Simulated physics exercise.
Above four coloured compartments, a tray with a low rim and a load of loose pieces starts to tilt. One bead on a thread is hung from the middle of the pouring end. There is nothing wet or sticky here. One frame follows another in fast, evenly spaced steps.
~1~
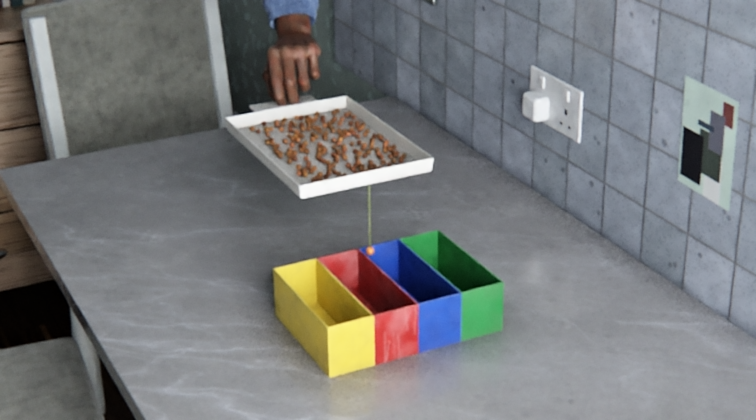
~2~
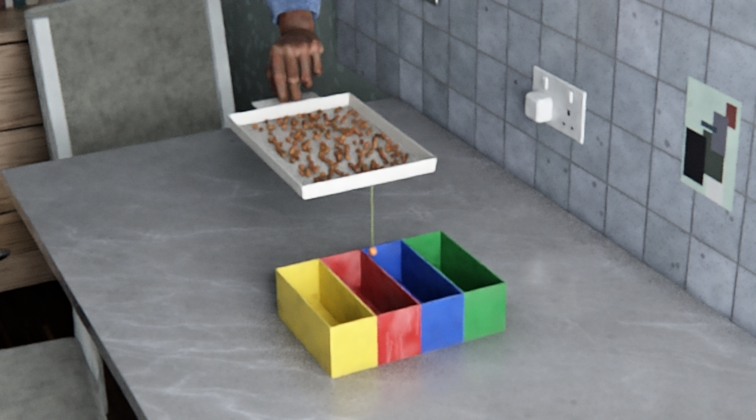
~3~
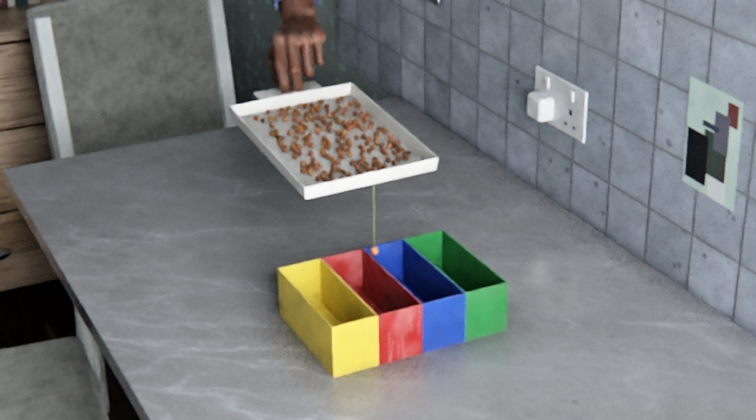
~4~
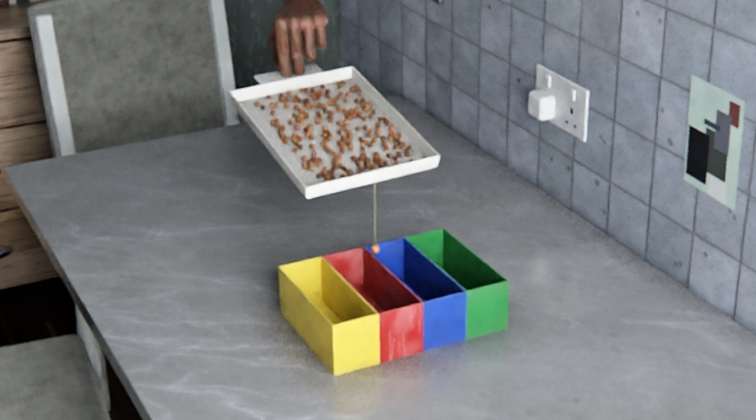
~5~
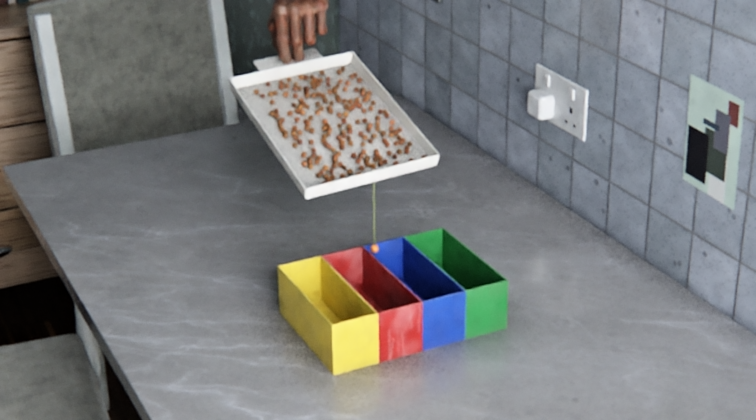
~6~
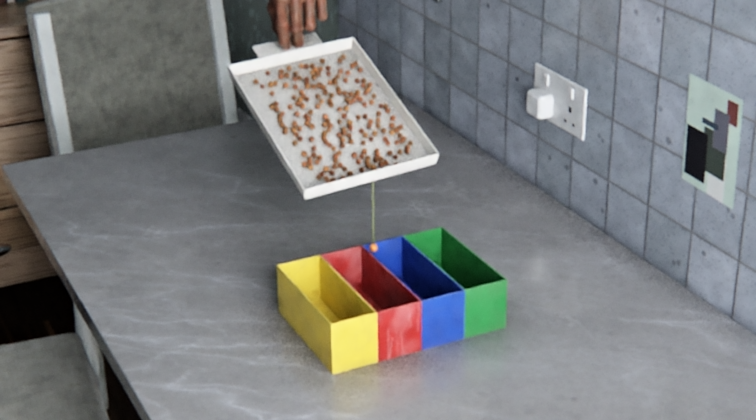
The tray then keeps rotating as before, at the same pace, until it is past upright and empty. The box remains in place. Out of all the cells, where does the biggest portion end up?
In the yellow cell.
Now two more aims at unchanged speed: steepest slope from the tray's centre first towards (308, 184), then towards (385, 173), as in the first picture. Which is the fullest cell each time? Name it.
First: The cell in yellow. Second: The green cell.
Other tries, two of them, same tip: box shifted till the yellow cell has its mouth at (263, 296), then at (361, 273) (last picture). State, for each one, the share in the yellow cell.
0, then 40 %.
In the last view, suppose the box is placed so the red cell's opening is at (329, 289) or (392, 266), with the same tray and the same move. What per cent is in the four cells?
Try 1: Some 100 %; try 2: Some 70 %.
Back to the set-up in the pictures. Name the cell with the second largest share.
Second: The red cell.
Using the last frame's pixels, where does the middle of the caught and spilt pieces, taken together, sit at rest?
Resting centre, last frame: Roughly (358, 331).
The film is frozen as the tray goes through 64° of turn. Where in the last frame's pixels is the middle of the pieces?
I'd mark the middle close to (349, 180).
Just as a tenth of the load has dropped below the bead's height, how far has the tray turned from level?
Roughly 70°.
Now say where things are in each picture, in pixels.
In the first picture, corners of the pouring end near (301, 185) and (431, 158), level; middle of the load near (334, 147), cereal balls; bead on its thread near (370, 251); yellow cell near (351, 341); red cell near (396, 330); blue cell near (440, 318); green cell near (482, 307).
In the second picture, corners of the pouring end near (303, 186) and (434, 158), level; middle of the load near (337, 146).
In the third picture, corners of the pouring end near (305, 186) and (436, 157), tipped barely, lowest at the left corner; middle of the load near (339, 141).
In the fourth picture, corners of the pouring end near (307, 186) and (437, 155), tipped a little, lowest at the left corner; middle of the load near (340, 132).
In the fifth picture, corners of the pouring end near (306, 187) and (437, 154), tipped a little, lowest at the left corner; middle of the load near (339, 126).
In the sixth picture, corners of the pouring end near (306, 188) and (437, 153), tipped clearly, lowest at the left corner; middle of the load near (340, 122), the bulk on the move; yellow cell near (354, 338); red cell near (399, 326); blue cell near (443, 315); green cell near (485, 304).
Shortly afterwards, tray tipped steeply; the bulk on the tray; only a few in the yellow cell; only a few in the red cell; a little falling or outside the box.
Next, tray tipped past a quarter turn; near two thirds on the tray; near a quarter in the yellow cell; a little in the red cell; only a few in the blue cell; a little falling or outside the box.
Some moments later, tray tipped past a quarter turn; near half in the yellow cell; near a third in the red cell; near a quarter in the blue cell; only a few in the green cell; only a few falling or outside the box.
In the end, tray tipped past a quarter turn; near half in the yellow cell; near a third in the red cell; near a quarter in the blue cell; only a few in the green cell; only a few outside the box.
